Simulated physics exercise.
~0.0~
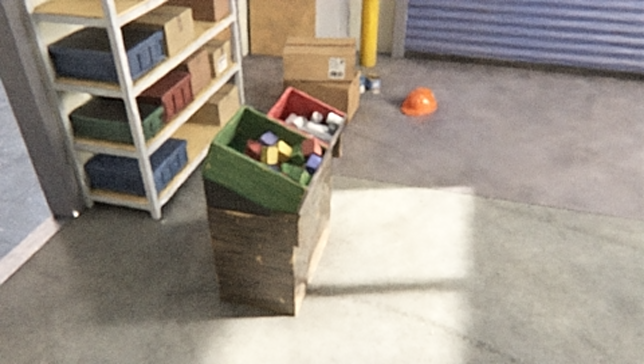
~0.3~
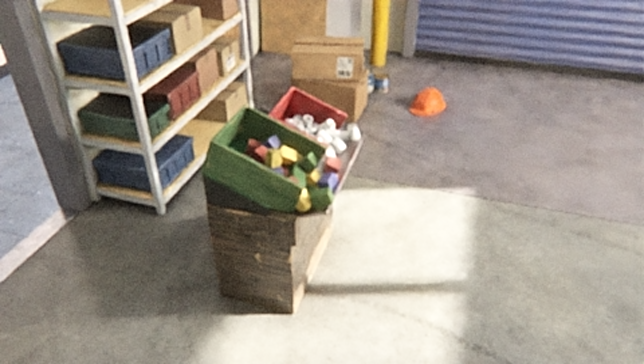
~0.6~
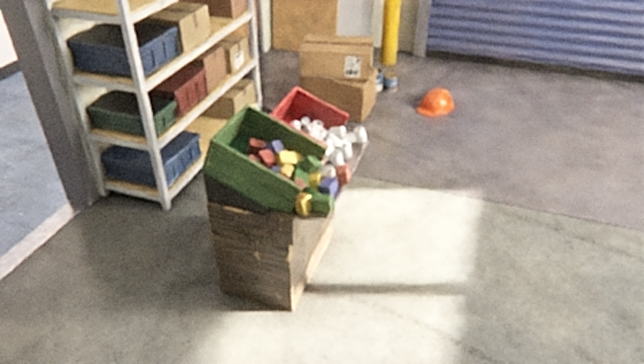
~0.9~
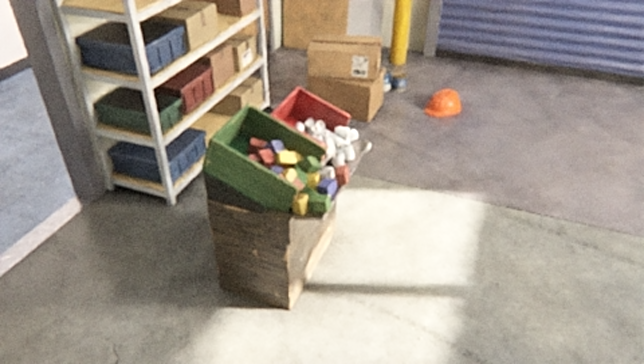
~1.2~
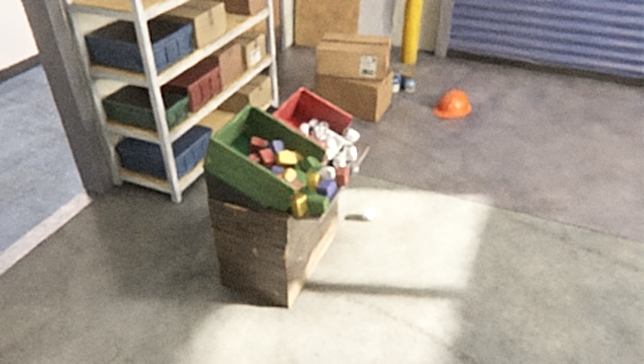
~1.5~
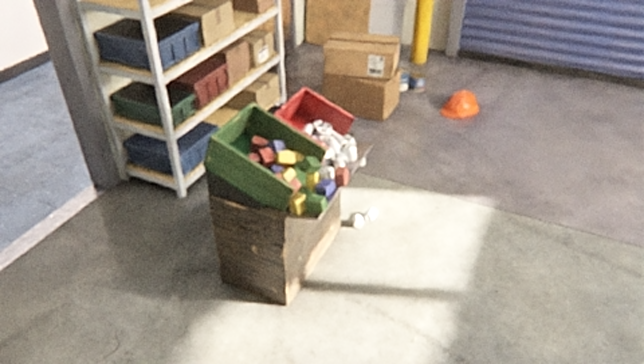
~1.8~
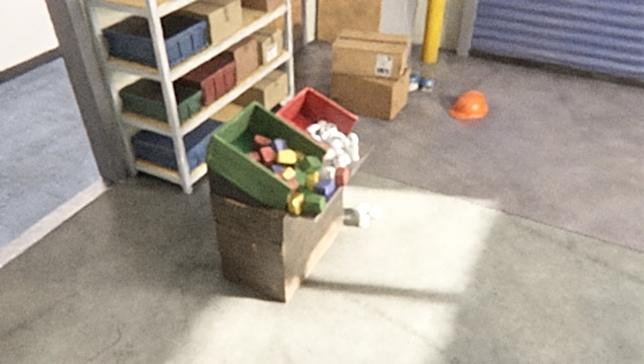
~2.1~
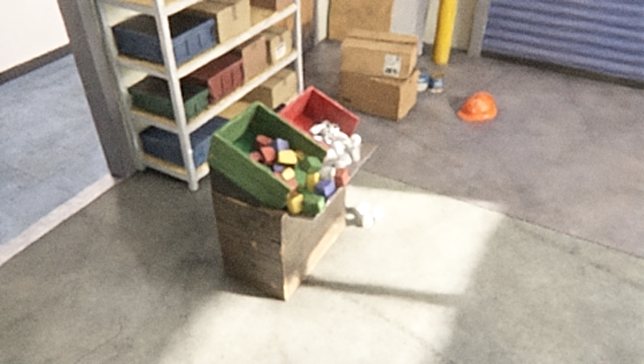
To begin with, a green bin of colourful toy bricks and a red bin of white paper rolls sit tilted on a wooden crate in a warehouse, near shelves and an orange hard hat. The flap at their lower end drops, and the bricks and rolls slide down to the right, bunching at the open edge. As the view drifts slightly sideways, a few white rolls tip off the red bin's side and land on the floor beside the crate. The bricks stay heaped at the green bin's lip, none of them falling, and everything settles with most rolls still held.
